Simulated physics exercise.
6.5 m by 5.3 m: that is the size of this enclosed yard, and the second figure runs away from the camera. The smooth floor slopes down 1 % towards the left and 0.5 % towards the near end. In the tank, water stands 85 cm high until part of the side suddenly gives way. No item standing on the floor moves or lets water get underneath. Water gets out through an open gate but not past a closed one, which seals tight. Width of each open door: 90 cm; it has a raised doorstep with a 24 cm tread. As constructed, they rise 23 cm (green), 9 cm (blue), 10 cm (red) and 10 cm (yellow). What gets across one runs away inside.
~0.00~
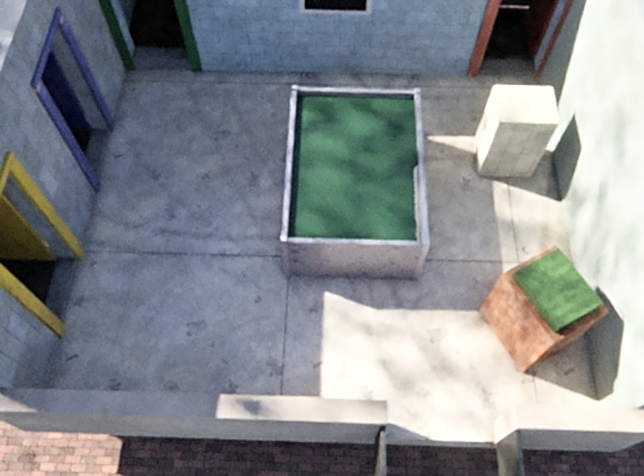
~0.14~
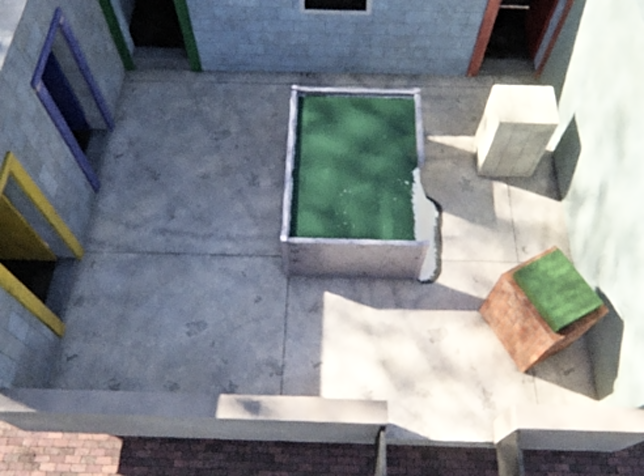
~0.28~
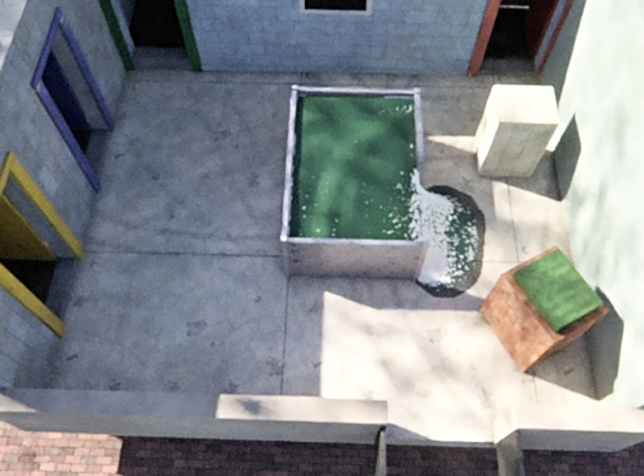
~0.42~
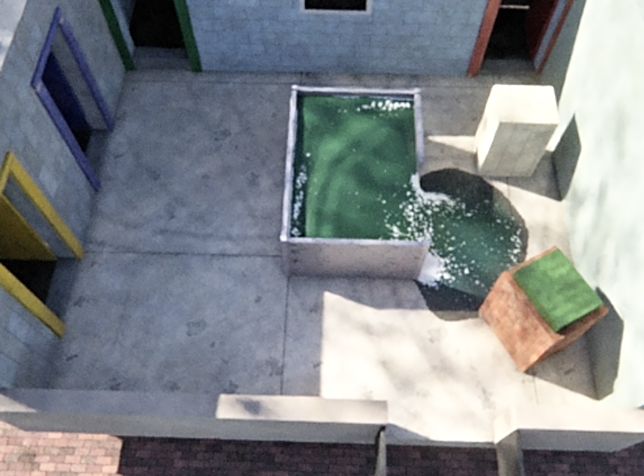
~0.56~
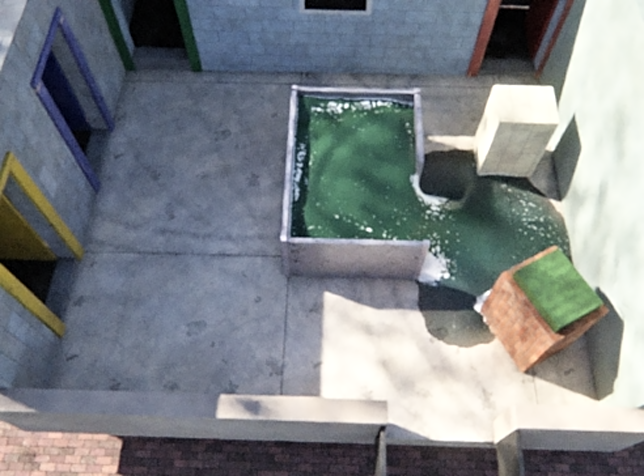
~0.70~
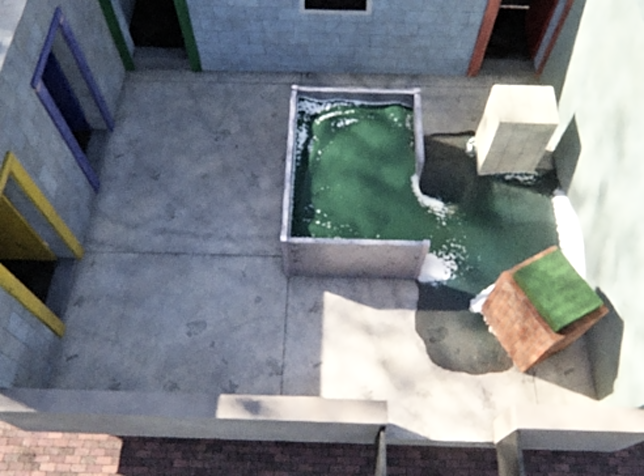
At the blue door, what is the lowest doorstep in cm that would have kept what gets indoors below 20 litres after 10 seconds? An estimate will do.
Somewhere near 7 cm.
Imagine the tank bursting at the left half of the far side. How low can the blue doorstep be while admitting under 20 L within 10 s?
Some 14.0 centimetres.
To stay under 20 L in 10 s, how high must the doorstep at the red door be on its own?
Red door, minimum about 28 cm.
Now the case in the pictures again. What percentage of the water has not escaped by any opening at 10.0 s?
About 76 in every hundred.
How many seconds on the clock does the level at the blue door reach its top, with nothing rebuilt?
Roughly at 10.0 s.
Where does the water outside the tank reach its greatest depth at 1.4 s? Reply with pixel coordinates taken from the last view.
Around pixel (571, 255).
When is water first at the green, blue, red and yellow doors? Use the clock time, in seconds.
Door green: 5.0 seconds; door blue: 6.0 seconds; door red: 1.6 seconds; door yellow: 5.0 seconds.
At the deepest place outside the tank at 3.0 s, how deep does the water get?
Up to some 36 centimetres, I'd say.
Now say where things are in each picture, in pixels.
The first frame shows the tank at (355, 164) is whole and still, 85 cm deep; the blue door at (80, 112) is dry.
In the second frame, water pours out at (415, 224) and has run 0.4 m, to (437, 224); about 10 cm deep outside, 85 cm at the back.
In the third frame, water pours out at (414, 227) and has run 0.9 m, to (479, 241); about 14 cm deep outside, 84 cm at the back.
In the fourth frame, the gap is at (414, 228), the front 1.5 m out at (523, 238); the back of the tank holds 80 cm.
In the fifth frame, water pours out at (414, 228) and has run 2.1 m, to a hidden place; about 8 cm deep outside, 73 cm at the back.
In the sixth frame, the front is at (557, 175), 2.2 m from the gap at (414, 228); 4.6 m2 of floor is wet, 74 cm left at the back; the blue door at (80, 112), 4.6 m from the gap, is still 4.5 m from the nearest water.
After 1.4 s water covers 25 % of the floor, deepest (57 cm) near (571, 255); it has not reached the blue door.
After 3.0 s water covers 35 % of the floor, deepest (36 cm) near (578, 293); it has not reached the blue door.
After 10.0 s water covers 95 % of the floor, deepest (14 cm) near (113, 126); 12 cm at the blue door, 8 litres in over its 9 cm doorstep.
At the blue door as built, the water arrived by 5.8 s and peaked near 12 cm at 10.0 s.
Run again over the same 10 s with other heights there, 33 litres in over 6 cm, 10 litres over 8.5 cm. The limit of 20 litres is kept from about 7 cm up.
